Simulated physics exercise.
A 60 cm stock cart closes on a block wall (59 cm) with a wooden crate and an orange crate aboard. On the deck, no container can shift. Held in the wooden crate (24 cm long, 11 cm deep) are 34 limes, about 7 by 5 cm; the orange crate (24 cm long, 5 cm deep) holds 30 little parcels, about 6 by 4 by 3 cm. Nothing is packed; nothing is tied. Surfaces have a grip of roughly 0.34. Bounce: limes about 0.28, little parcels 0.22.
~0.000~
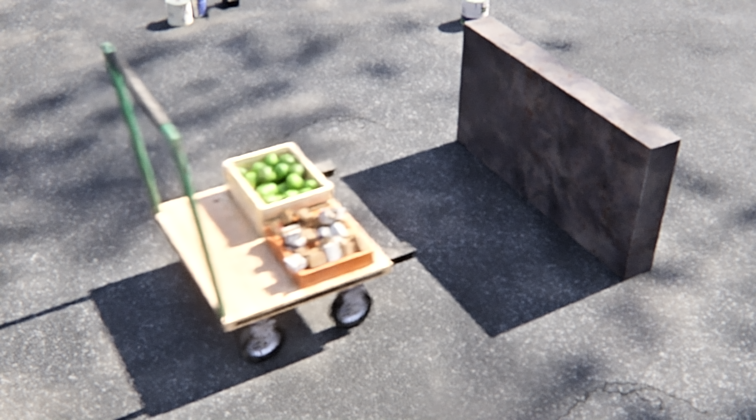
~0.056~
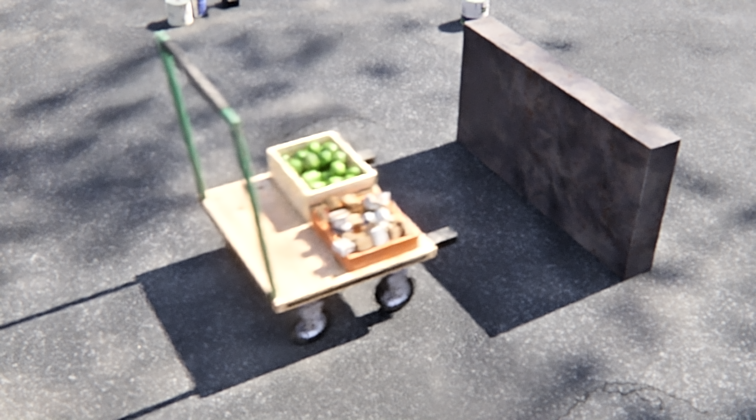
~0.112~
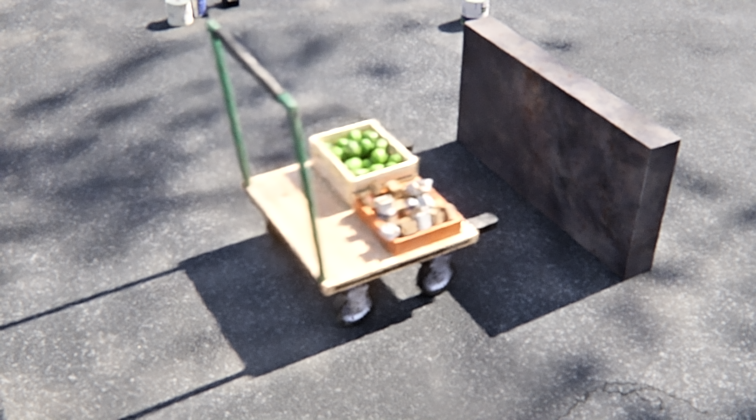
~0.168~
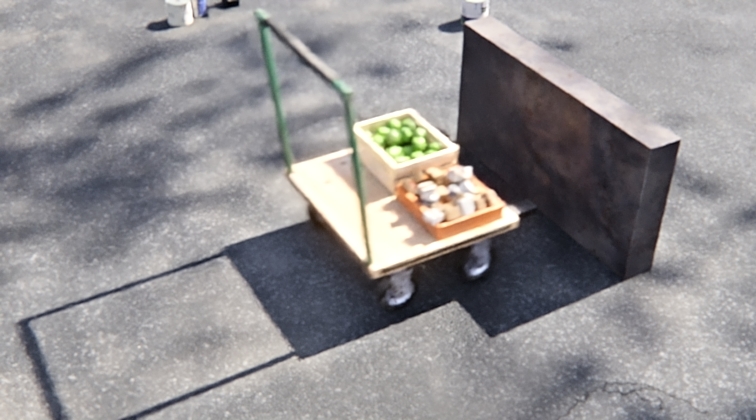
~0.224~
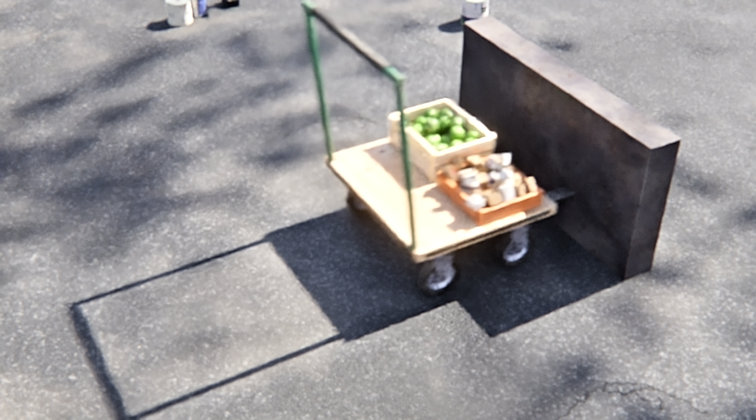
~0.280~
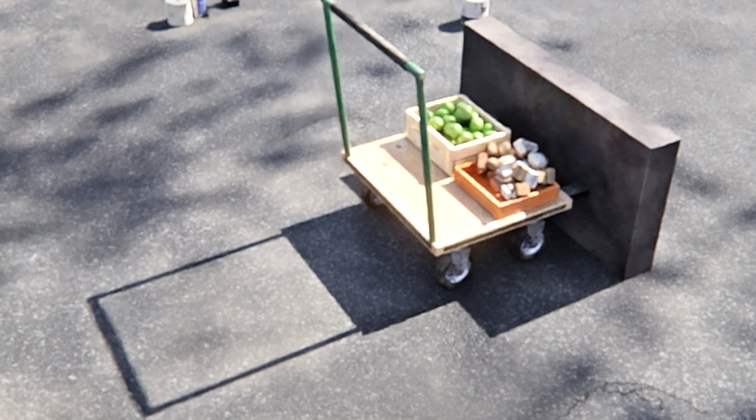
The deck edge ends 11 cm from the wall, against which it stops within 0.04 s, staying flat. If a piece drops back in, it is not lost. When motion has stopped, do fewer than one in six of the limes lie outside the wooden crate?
Yes, fewer than one in six are out.
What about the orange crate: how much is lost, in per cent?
I'd put the orange crate at some 30 per cent.
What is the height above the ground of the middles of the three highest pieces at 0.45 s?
On average they sit about 46 cm high.
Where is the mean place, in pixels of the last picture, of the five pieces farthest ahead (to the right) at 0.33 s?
They're centred near (535, 133).
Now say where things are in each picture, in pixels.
In the first picture (we follow the rim corner now nearest the camera), wooden crate at (265, 207); orange crate at (305, 273); 78 cm still to roll; nothing out yet.
In the second picture, wooden crate at (311, 193); orange crate at (353, 256); 60 cm still to roll.
In the third picture, wooden crate at (356, 179); orange crate at (399, 240); 43 cm still to roll.
In the fourth picture, wooden crate at (398, 166); orange crate at (442, 225); 25 cm still to roll.
In the fifth picture, wooden crate at (439, 153); orange crate at (484, 211); 7 cm still to roll.
In the sixth picture, wooden crate at (455, 148); orange crate at (502, 205); stopped; 1 out, the lowest parcel at (529, 148).
After 0.33 s, 1 of 34 out of the wooden crate and 4 of 30 out of the orange crate.
After 0.45 s, 1 of 34 out of the wooden crate and 8 of 30 out of the orange crate.
After 0.68 s, 1 of 34 out of the wooden crate and 9 of 30 out of the orange crate.
Outcome (at 1.18 s), 1 of 34 out of the wooden crate and 9 of 30 out of the orange crate. Asked share, 1 of 34, 3 per cent.
